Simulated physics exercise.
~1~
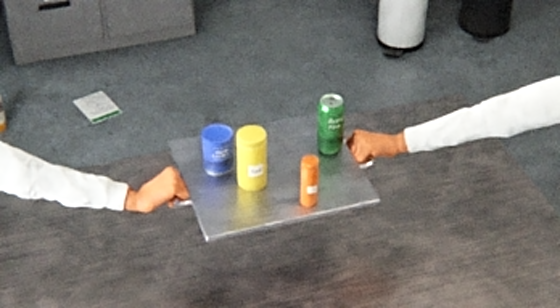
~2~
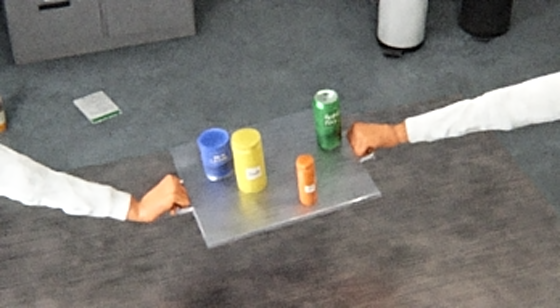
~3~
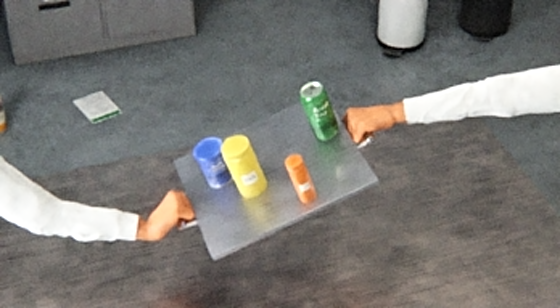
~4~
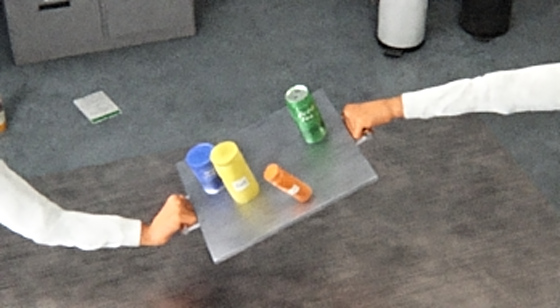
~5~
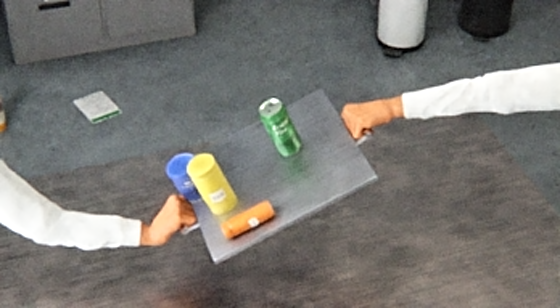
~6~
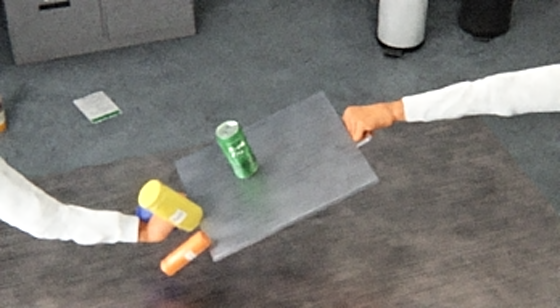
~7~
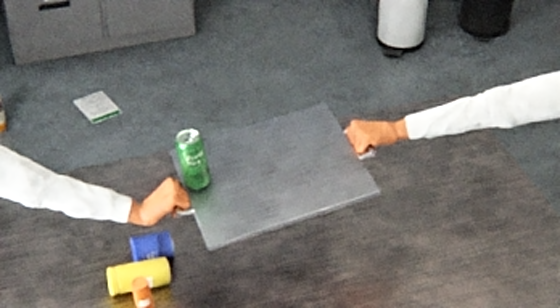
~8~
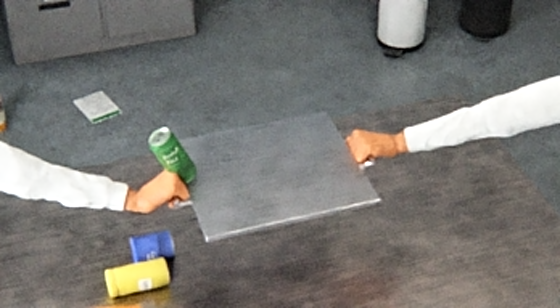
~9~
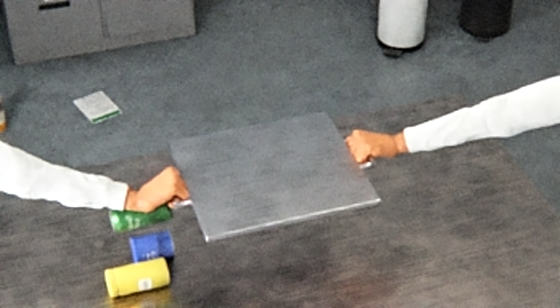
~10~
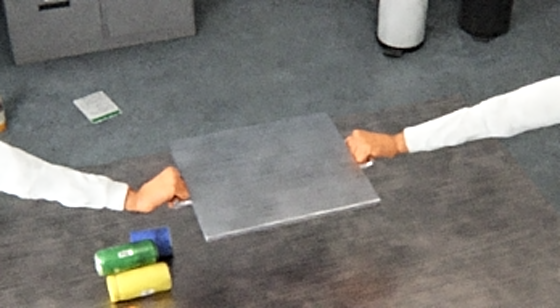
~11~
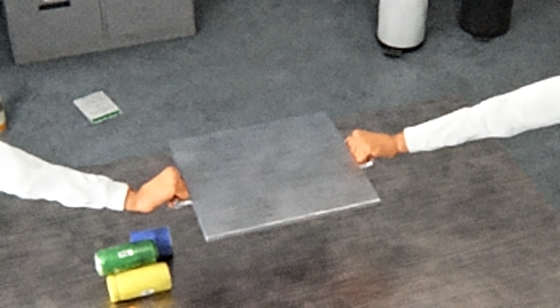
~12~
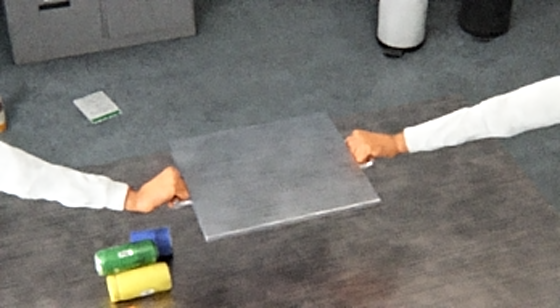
Above a dark table, two hands tilt a tray leftward until all four containers fall off.
